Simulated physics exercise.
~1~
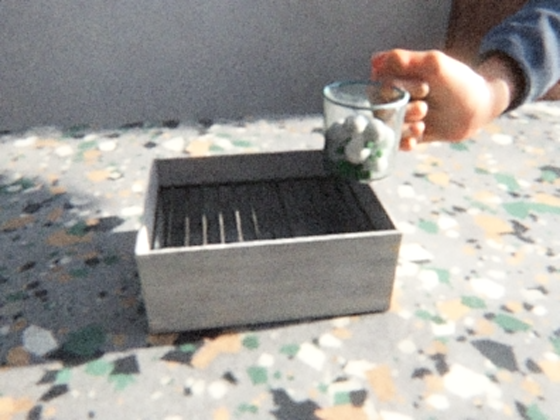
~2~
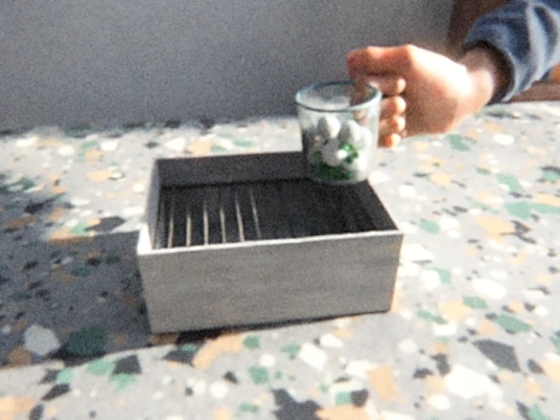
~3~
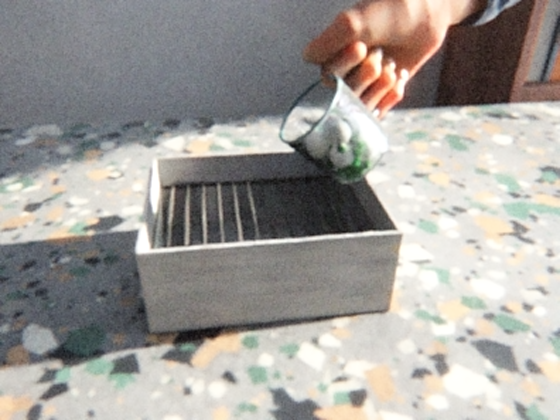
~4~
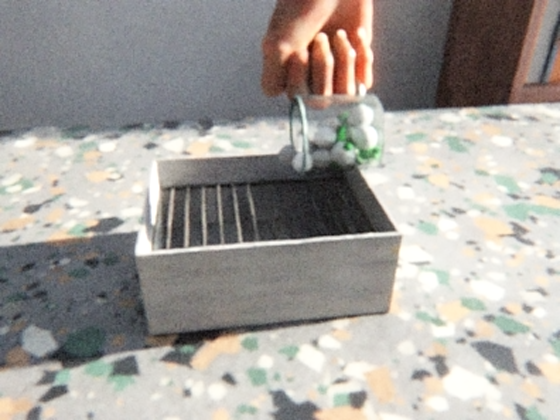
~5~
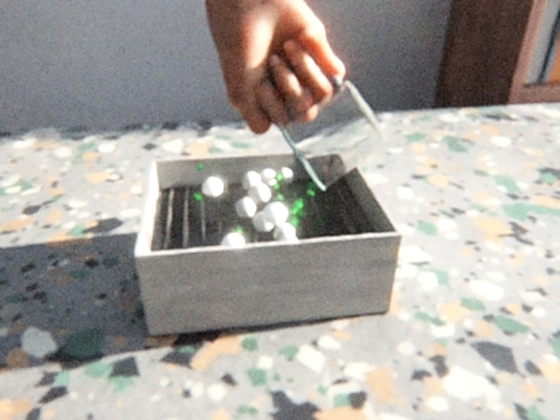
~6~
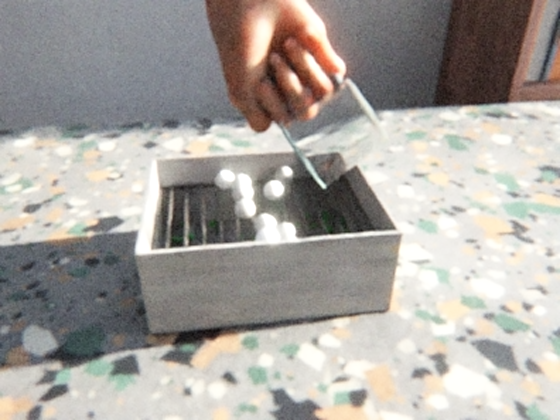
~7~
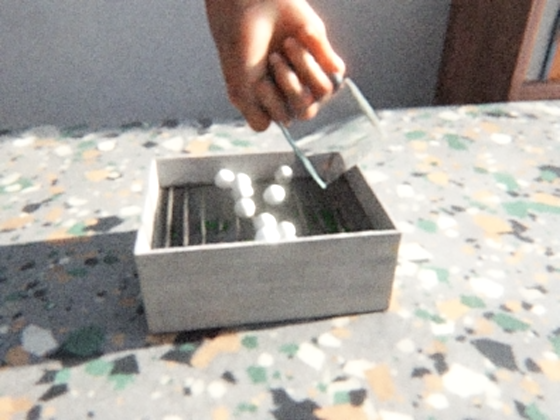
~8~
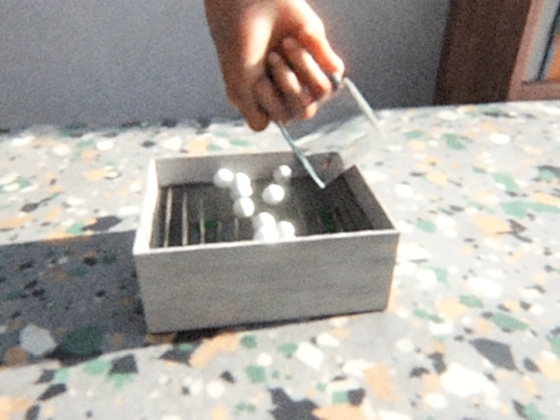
A hand holds a clear glass cup of white balls and small green pieces above an open, pale grey box with thin wires across it, on a speckled terrazzo surface before a grey wall. The view is from the front, slightly above, and sways a little. The hand brings the cup left over the box, then tips it onto its side and on until it is upside down. The white and green pieces tumble out onto the wires. The green ones slip through into the box, while the white balls stay scattered on top, the emptied cup still held above.
